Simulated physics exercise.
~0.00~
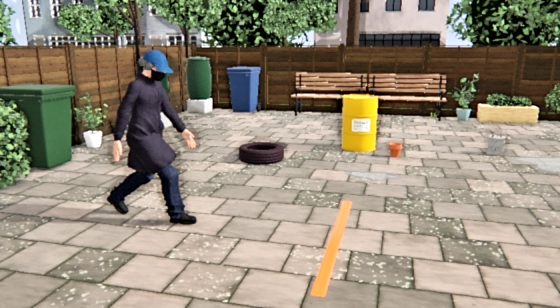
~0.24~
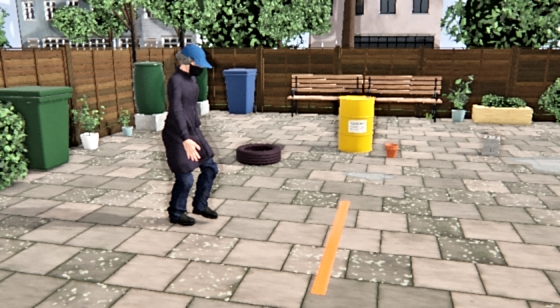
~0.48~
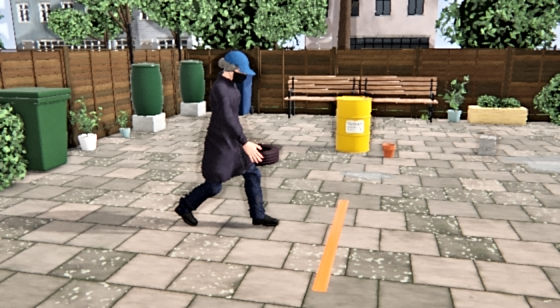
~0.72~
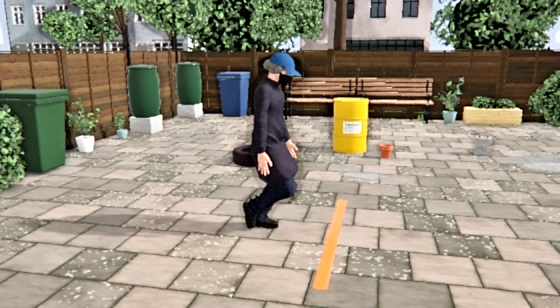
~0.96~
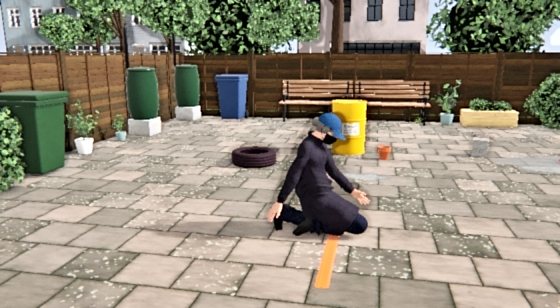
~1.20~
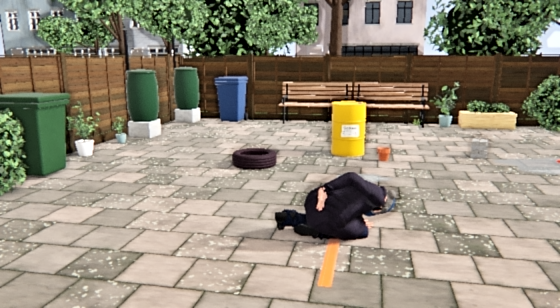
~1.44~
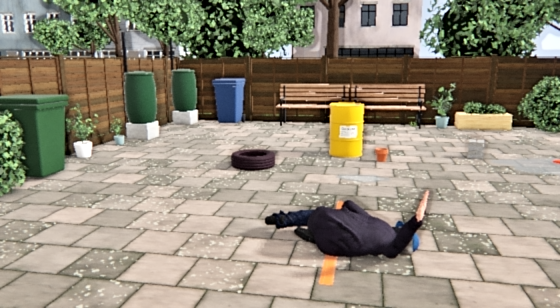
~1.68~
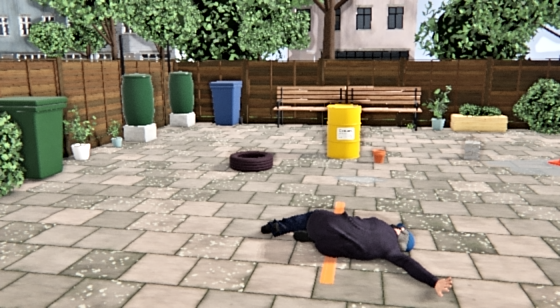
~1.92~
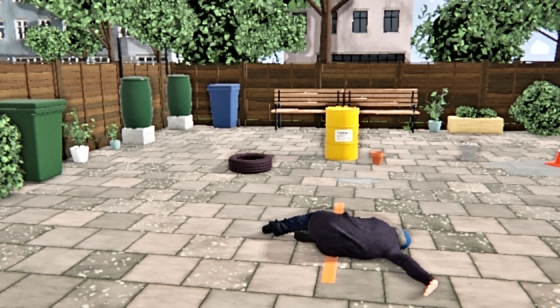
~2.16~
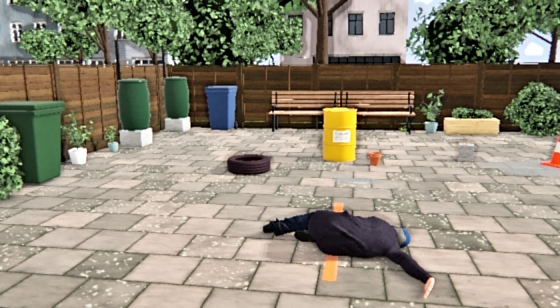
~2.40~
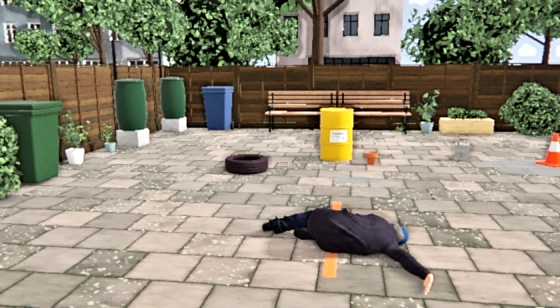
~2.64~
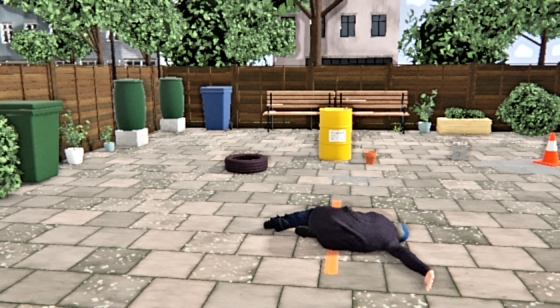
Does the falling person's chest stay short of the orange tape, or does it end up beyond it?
The chest ends up beyond the orange tape. The person collapses across the strip and comes to rest with the head and chest on its right side.
